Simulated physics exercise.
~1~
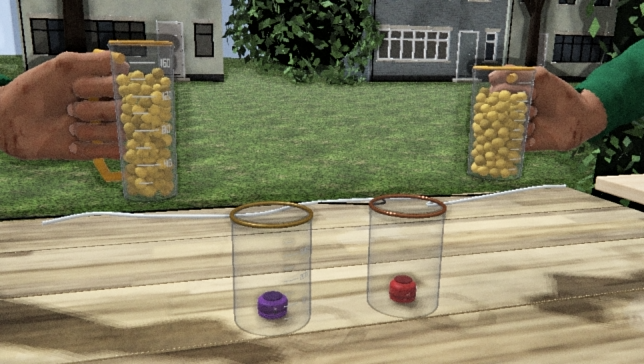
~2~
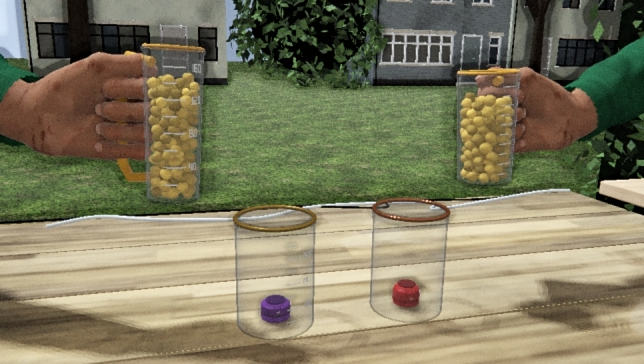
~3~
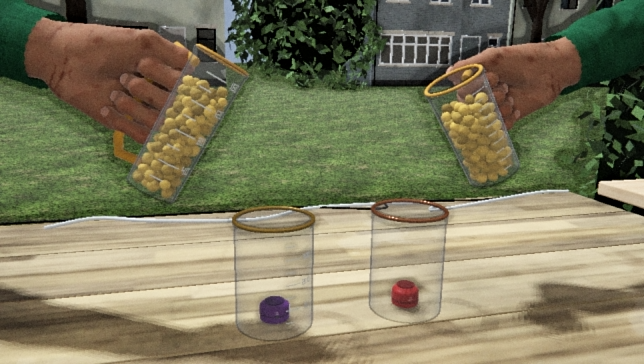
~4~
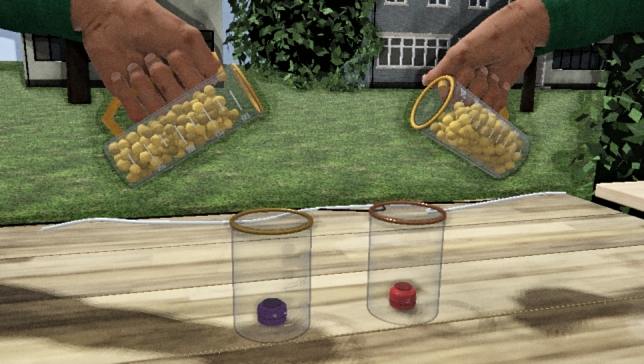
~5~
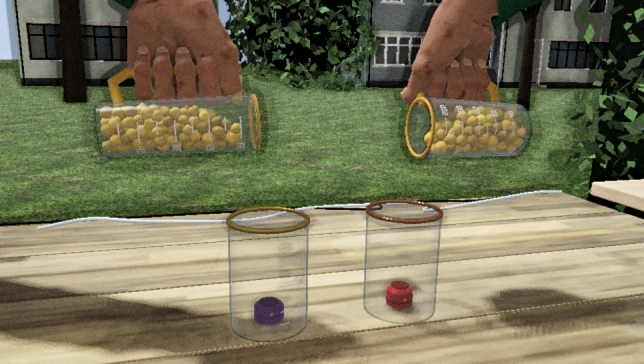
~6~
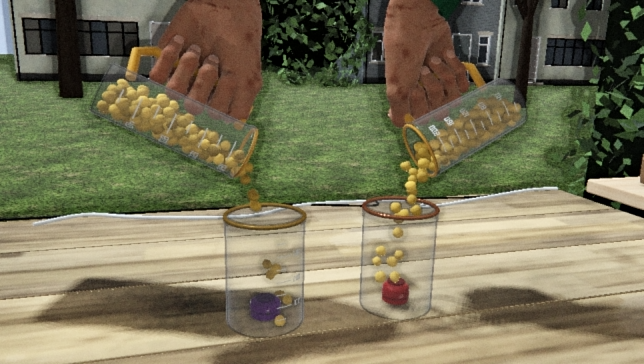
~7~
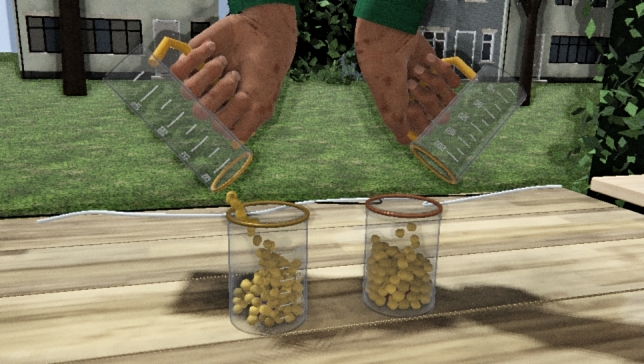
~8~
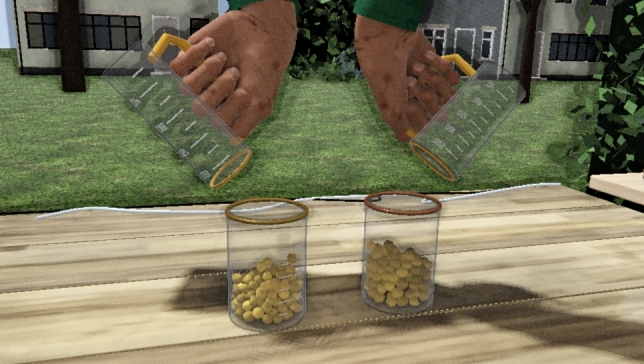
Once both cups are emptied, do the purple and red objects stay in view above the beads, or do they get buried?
Both get buried. The yellow beads cover the purple object in the left container and the red one in the right container.
